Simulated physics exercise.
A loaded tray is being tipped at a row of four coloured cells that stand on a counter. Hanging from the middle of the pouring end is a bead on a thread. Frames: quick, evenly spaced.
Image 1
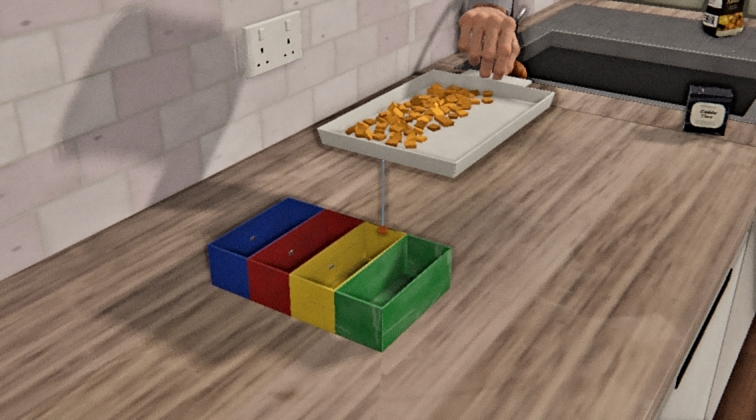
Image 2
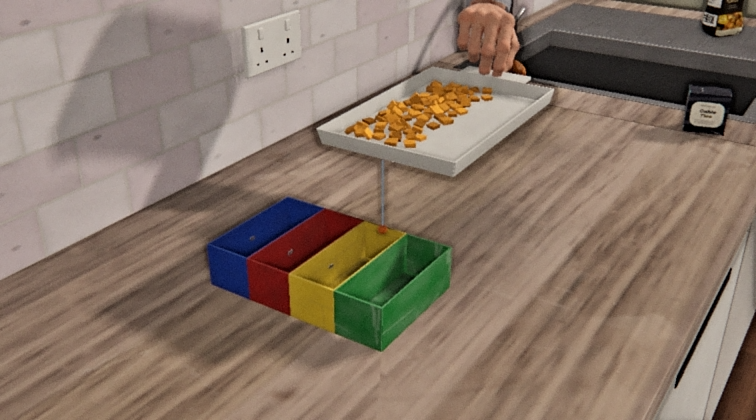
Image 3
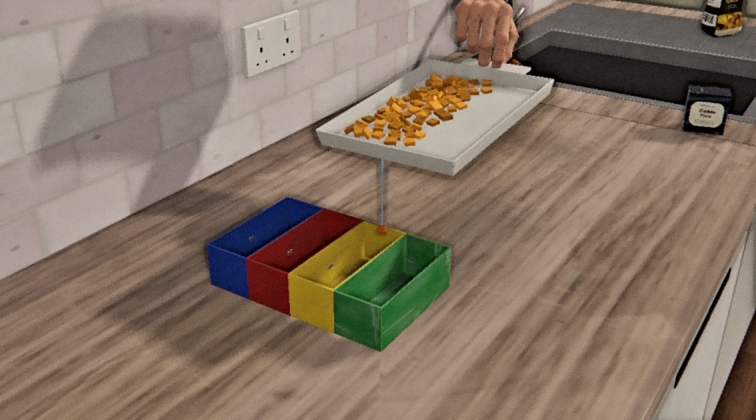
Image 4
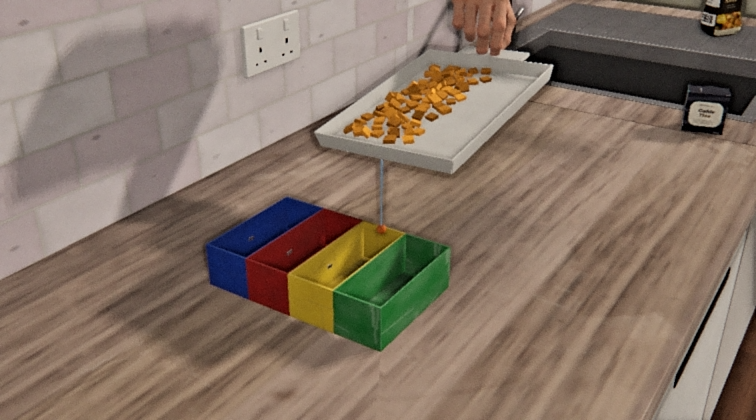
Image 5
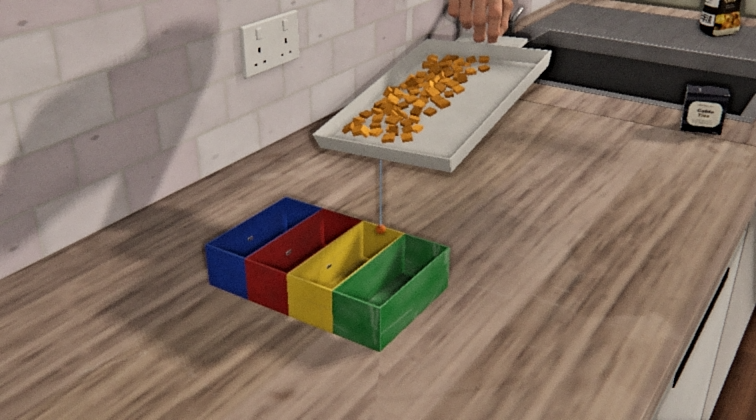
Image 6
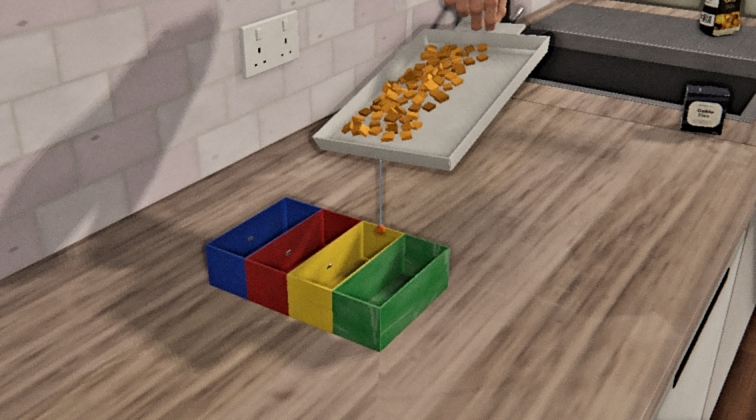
A hand slowly raised the far end of a pale tray of small orange crackers, tilting it toward blue, red, yellow and green boxes on the counter, while the crackers stayed bunched on it.
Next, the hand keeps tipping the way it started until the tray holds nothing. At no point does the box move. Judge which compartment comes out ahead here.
I would say the red compartment.
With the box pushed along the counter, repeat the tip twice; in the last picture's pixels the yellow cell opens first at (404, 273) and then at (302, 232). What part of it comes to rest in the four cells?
Roughly 80 per cent the first time and 100 per cent the second.
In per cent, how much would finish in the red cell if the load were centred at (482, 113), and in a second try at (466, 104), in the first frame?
Near 50 and 70 percent respectively.
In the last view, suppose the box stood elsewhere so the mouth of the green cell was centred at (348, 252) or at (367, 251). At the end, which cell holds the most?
First try: The yellow cell. Second try: The yellow one.
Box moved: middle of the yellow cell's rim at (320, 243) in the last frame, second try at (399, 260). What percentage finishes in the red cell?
You'd get 20 in a hundred first and 20 in a hundred after that.
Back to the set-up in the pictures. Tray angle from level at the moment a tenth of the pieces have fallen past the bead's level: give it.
A tilt of roughly 80°.
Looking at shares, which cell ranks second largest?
Just behind the top cell comes the yellow one.
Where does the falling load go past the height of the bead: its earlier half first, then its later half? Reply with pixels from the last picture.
Close to (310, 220), then close to (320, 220).
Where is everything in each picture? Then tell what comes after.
Corners of the pouring end (322, 128) and (454, 161), level; middle of the load (419, 111), small crackers; bead on its thread (383, 230); blue cell (229, 268); red cell (270, 283); yellow cell (313, 300); green cell (359, 317), in the first frame.
Corners of the pouring end (322, 128) and (454, 160), level; middle of the load (418, 109), in the second frame.
Corners of the pouring end (321, 129) and (453, 159), tipped barely, lowest at the left corner; middle of the load (418, 105), in the third frame.
Corners of the pouring end (319, 131) and (451, 158), tipped a little, lowest at the left corner; middle of the load (416, 99), in the fourth frame.
Corners of the pouring end (318, 133) and (449, 157), tipped a little, lowest at the left corner; middle of the load (414, 93), in the fifth frame.
Corners of the pouring end (317, 136) and (448, 156), tipped clearly, lowest at the left corner; middle of the load (413, 87); blue cell (227, 268); red cell (267, 283); yellow cell (310, 300); green cell (356, 317), in the sixth frame.
Just after the last frame, tray tipped steeply; every one on the tray.
A moment on, tray tipped past a quarter turn; roughly a quarter on the tray; roughly half in the red cell; about a tenth in the blue cell; about a tenth in the yellow cell; about a tenth falling or outside the box.
Further on, tray tipped past a quarter turn; the larger part in the red cell; roughly a quarter in the yellow cell; about a tenth in the blue cell; just a few in the green cell.
When it is over, tray tipped past a quarter turn; the larger part in the red cell; roughly a quarter in the yellow cell; about a tenth in the blue cell; just a few in the green cell.
